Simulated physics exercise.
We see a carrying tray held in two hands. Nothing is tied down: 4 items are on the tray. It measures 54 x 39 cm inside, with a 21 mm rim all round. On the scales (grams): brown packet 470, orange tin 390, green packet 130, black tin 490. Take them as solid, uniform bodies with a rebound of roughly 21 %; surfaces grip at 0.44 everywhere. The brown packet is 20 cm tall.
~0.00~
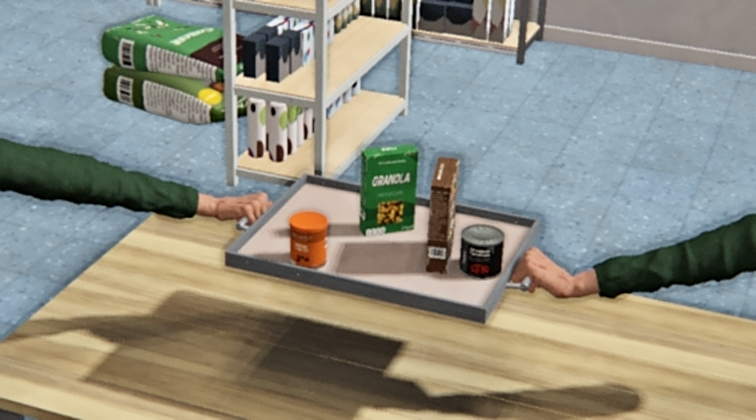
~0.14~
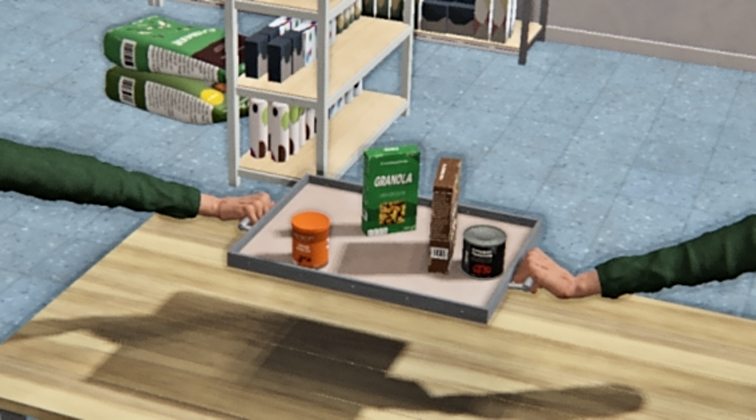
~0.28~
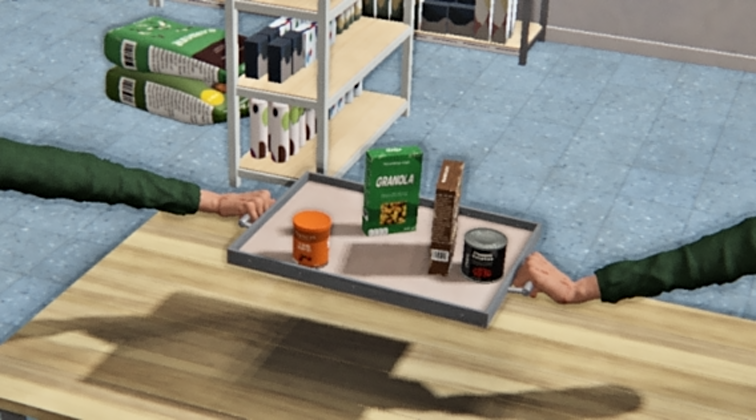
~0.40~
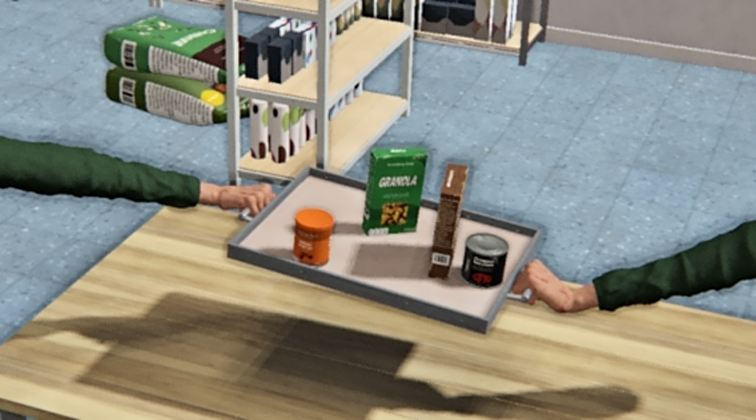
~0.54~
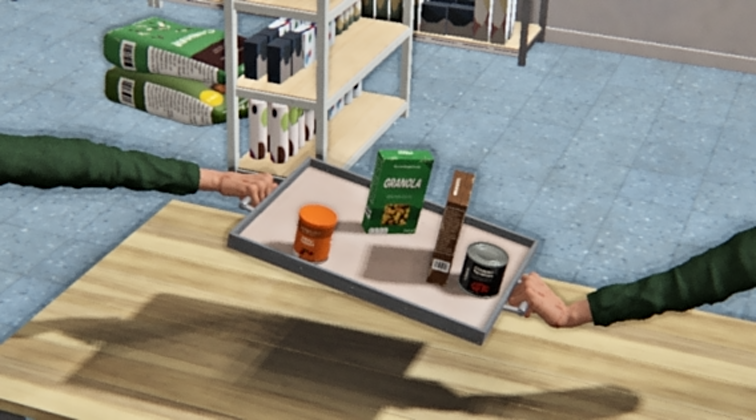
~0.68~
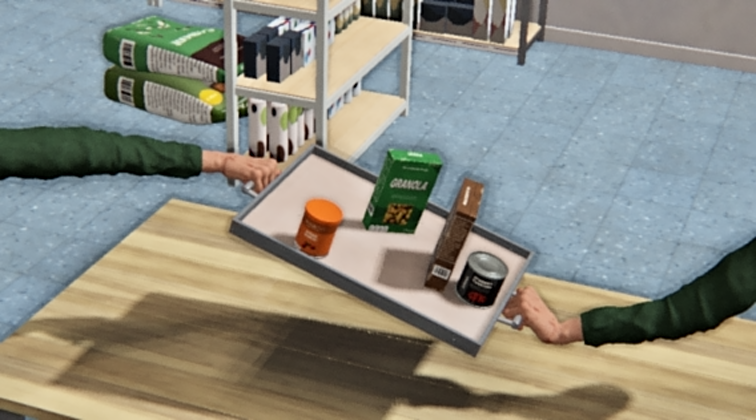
A tray holding two tins and two packets started out level above a wooden table, then two green-sleeved arms tilted it steadily down to the right, the items leaning with it.
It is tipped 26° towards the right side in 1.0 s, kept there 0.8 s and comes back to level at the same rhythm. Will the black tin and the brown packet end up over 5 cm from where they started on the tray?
The black tin holds its spot; the brown packet gets shifted.
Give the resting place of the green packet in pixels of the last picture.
Near (531, 215).
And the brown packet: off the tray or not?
The brown packet ends off the tray.
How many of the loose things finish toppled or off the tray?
That comes to 2.
Around 1.28 s, tilt 26°, right edge down; brown packet on its side near (513, 268); green packet tipped 50° against what carries it; orange tin shifted 3 cm.
Around 1.68 s, tilt 26°, right edge down; brown packet now off the tray; green packet on its side; orange tin shifted 14 cm.
Around 2.28 s, tilt 18°, right edge down; green packet on its side; orange tin tipped 8° against what carries it.
Finally (3.4 s), off the tray, brown packet; on their side or leaning hard on the tray, green packet; not toppled but over 5 cm from the start, orange tin; black tin still in place (within 5 cm). Final places as that camera would see them, black tin near (488, 254), brown packet near (618, 380).
